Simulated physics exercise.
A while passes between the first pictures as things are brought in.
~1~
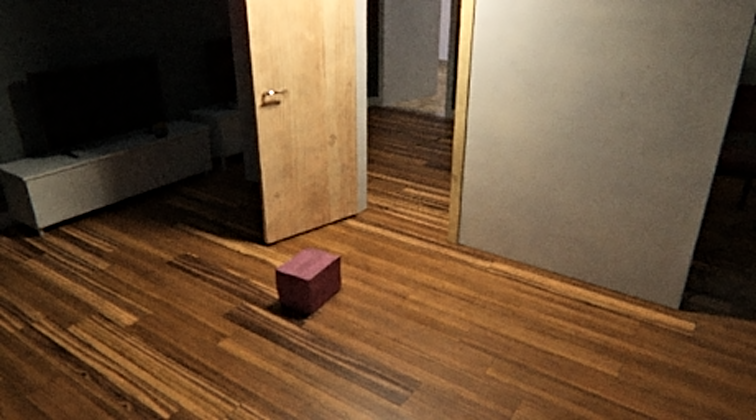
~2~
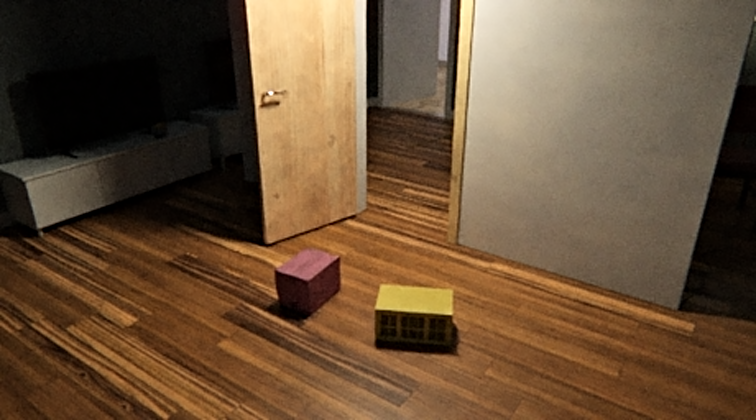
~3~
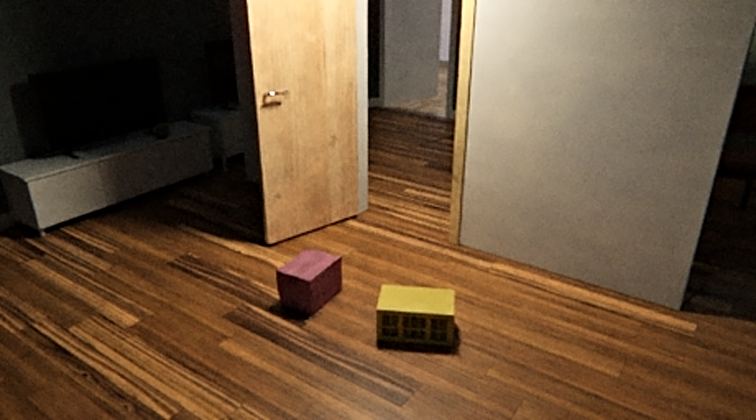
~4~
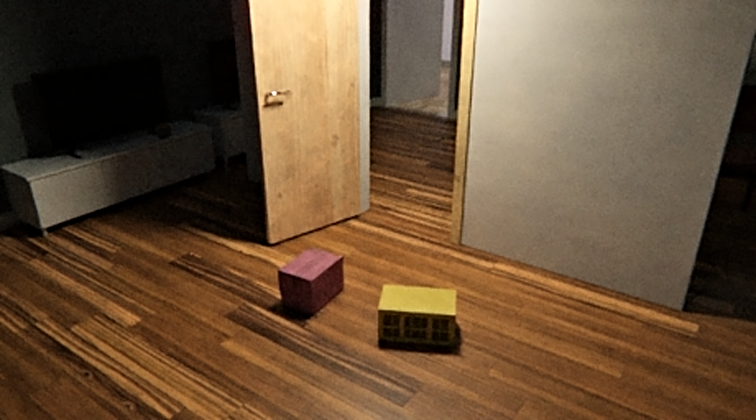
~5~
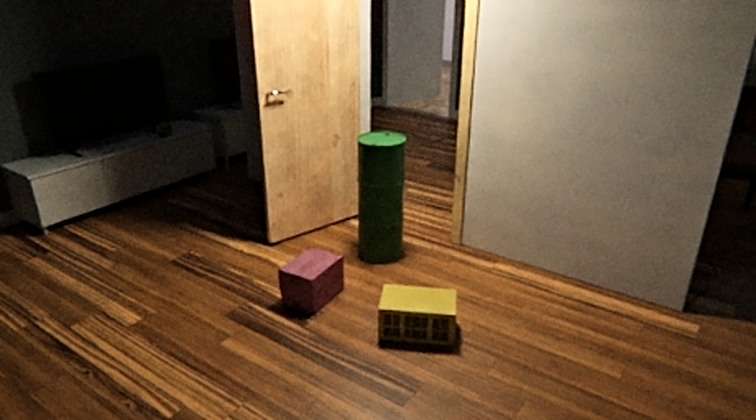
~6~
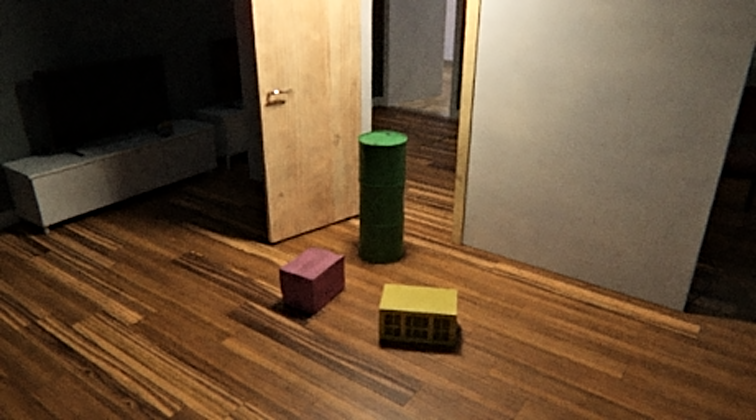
The video shows a pink box on a wooden floor near a wide-open door; a yellow crate appears to its right, then a green drum appears behind them, while the door and the objects stay still.
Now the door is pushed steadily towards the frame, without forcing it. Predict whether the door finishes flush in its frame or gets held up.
Well, the door doesn't make it all the way in the end.
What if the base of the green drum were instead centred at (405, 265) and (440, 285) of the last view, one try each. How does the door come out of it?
Held up, then Swings all the way.
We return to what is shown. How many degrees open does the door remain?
The answer is roughly 55°.
Then, 0.40 s later than the last frame, open by 92°.
Then, 0.60 s later than the last frame, open by 76°.
Then, 0.70 s later than the last frame, open by 67°.
Then, 0.80 s later than the last frame, open by 58°.
When it is over, open by 54°; all 3 as before. End places, in pixels of the last picture, green drum near (384, 198).
